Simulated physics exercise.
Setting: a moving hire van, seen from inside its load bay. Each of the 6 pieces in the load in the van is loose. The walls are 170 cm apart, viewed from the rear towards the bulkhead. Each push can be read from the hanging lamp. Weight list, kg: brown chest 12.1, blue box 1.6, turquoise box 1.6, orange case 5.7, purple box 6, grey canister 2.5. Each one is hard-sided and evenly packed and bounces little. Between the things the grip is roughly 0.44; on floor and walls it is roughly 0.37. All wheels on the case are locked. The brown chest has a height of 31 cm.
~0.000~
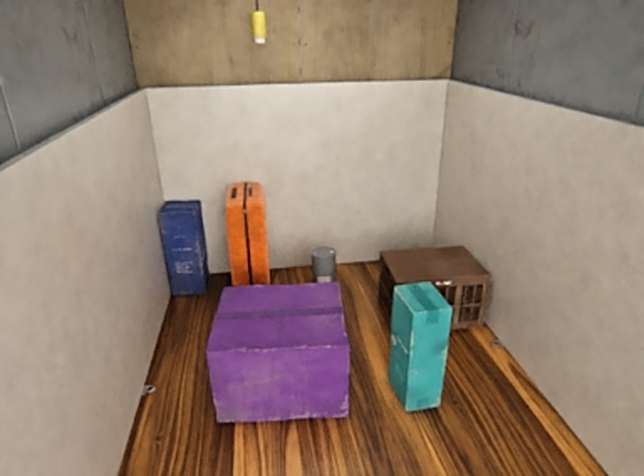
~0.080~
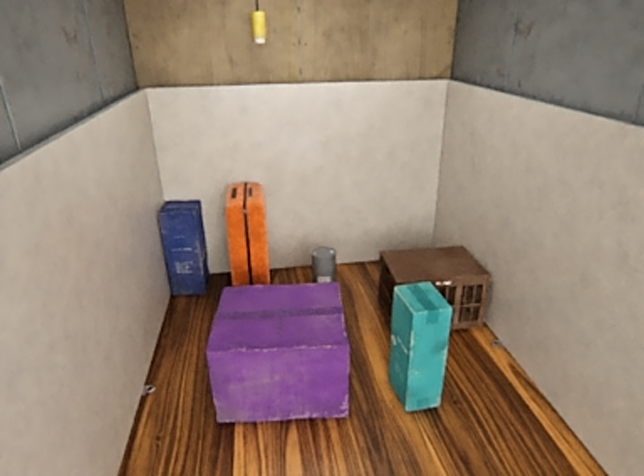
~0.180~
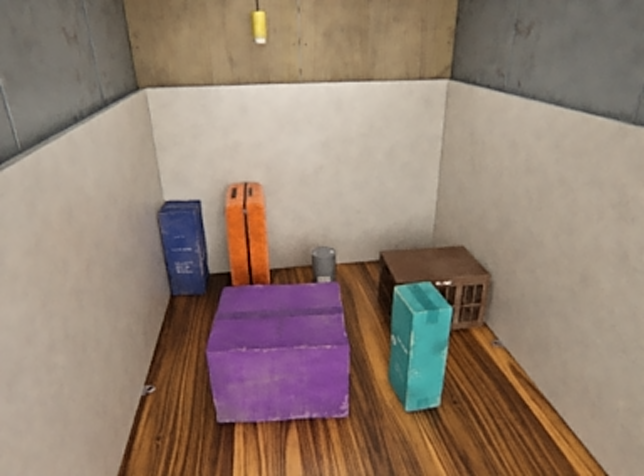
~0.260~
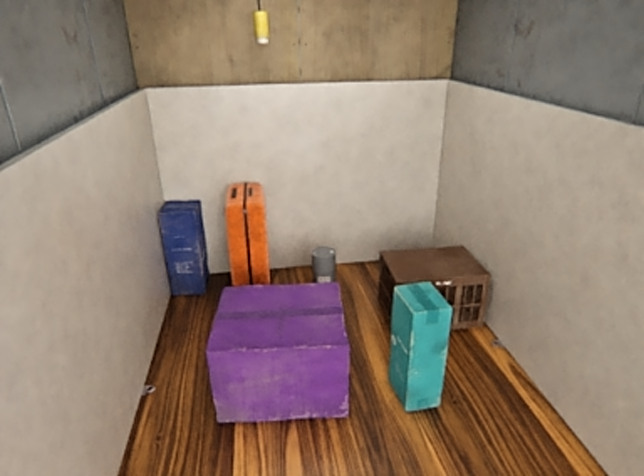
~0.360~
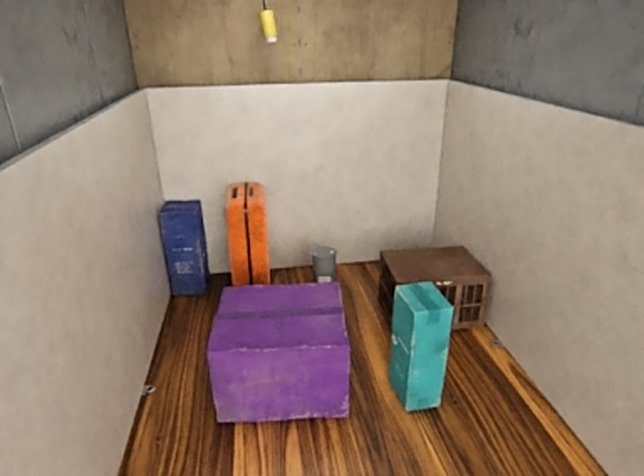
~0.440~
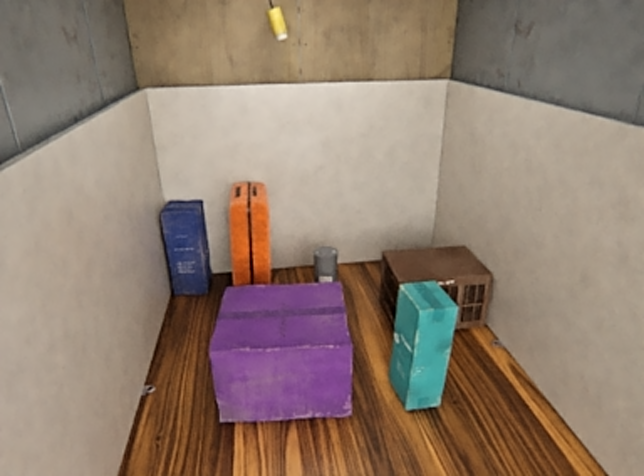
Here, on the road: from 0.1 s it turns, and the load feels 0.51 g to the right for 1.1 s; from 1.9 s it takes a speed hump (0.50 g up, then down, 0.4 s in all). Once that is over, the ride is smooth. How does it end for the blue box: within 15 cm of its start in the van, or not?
Oh, that one gets away.
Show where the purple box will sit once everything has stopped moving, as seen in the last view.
It ends up near (357, 340).
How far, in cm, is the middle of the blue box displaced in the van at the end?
Net shift near 38 cm.
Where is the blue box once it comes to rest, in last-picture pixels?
Around pixel (251, 241).
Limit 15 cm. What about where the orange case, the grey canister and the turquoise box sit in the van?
The orange case gets shifted; the grey canister ends elsewhere; the turquoise box ends elsewhere.
After 0.64 s, load feels 0.51 g right; blue box slid 8 cm near (200, 247); turquoise box leaning 22°; orange case leaning 15°.
After 0.84 s, load feels 0.51 g right; blue box slid 21 cm near (223, 245); turquoise box leaning 71°; orange case leaning 52°.
After 0.94 s, load feels 0.51 g right; blue box slid 30 cm near (237, 243); orange case leaning 64°; turquoise box on its side.
After 1.04 s, load feels 0.33 g right; blue box leaning 6° near (254, 241); orange case leaning 67°; turquoise box on its side.
At rest (2.9 s), tipped over in the van, turquoise box and orange case; not toppled but over 15 cm from the start, blue box, purple box and grey canister; the last one in place, give or take 15 cm. In the last view, blue box near (251, 241).
